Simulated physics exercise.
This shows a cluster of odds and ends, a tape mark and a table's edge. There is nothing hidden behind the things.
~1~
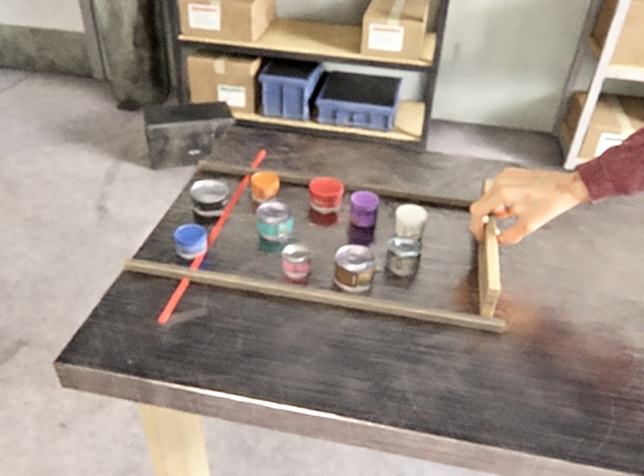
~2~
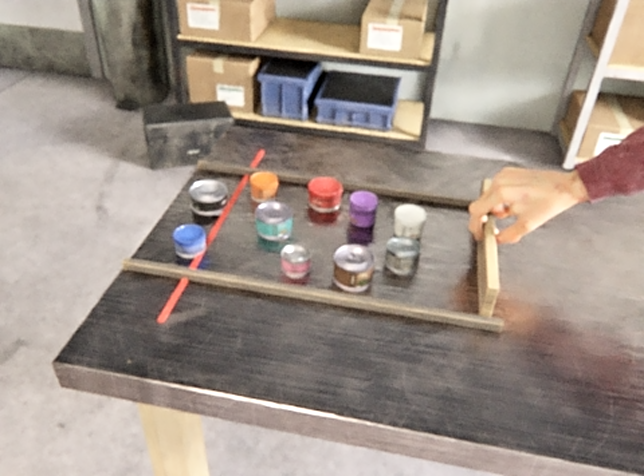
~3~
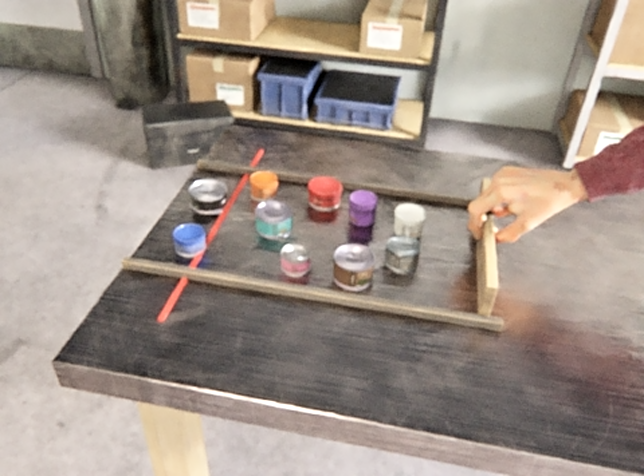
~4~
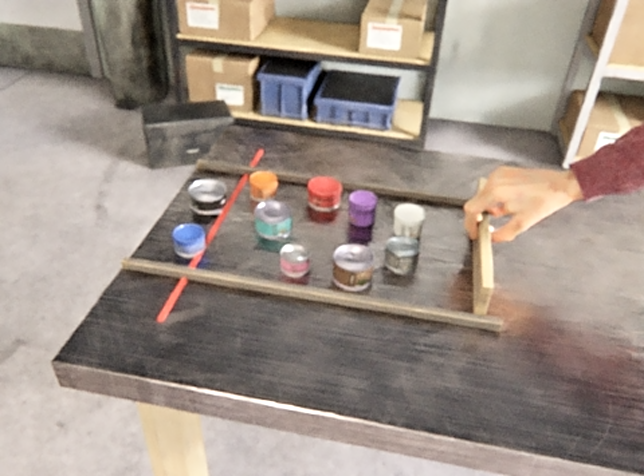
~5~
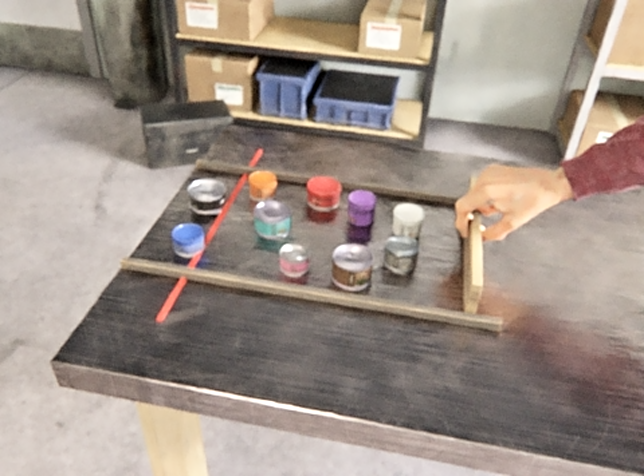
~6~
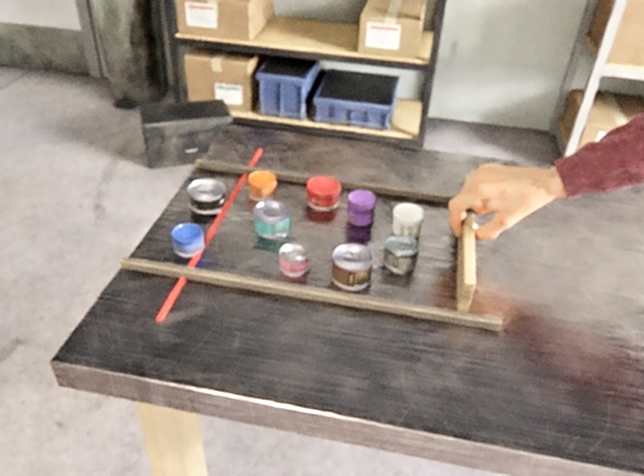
A wooden board gripped by a hand at the right stays almost still at first, beside a cluster of small colourful pots and tins on a dark table. The hand then slides it slowly a short way left between two wooden rails, while the containers and the red tape strip stay in place.
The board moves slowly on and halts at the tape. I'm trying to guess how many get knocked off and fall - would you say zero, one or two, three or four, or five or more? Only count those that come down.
I predict the table will shed one or two pieces.
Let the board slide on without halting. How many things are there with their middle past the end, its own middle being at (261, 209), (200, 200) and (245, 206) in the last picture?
The counts are 0, 5 and 0, in that order.
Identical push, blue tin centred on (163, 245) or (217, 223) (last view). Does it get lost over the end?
First spot: Safe; second: Safe.
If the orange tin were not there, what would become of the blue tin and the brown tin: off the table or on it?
Well, the blue tin goes off the edge while the brown tin is still there.
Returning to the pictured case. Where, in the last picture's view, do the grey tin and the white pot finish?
Final pixels, roughly: (195, 223) for the first, (208, 202) for the other.
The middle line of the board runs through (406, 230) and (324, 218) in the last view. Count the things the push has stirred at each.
Up to then 2, and up to the other point 6.
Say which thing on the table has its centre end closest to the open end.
Nearest once everything settles: Black pot.
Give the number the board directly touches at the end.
Contact count: 5.
Soon after, none off yet; black pot at rest near (207, 196); blue tin at rest near (188, 240); orange tin at rest near (262, 186).
Then, none off yet; black pot moving near (205, 195); blue tin moved about its own width near (166, 235); orange tin moved about its own width near (232, 181).
At rest, the number that fall off is one or two; fallen, blue tin.
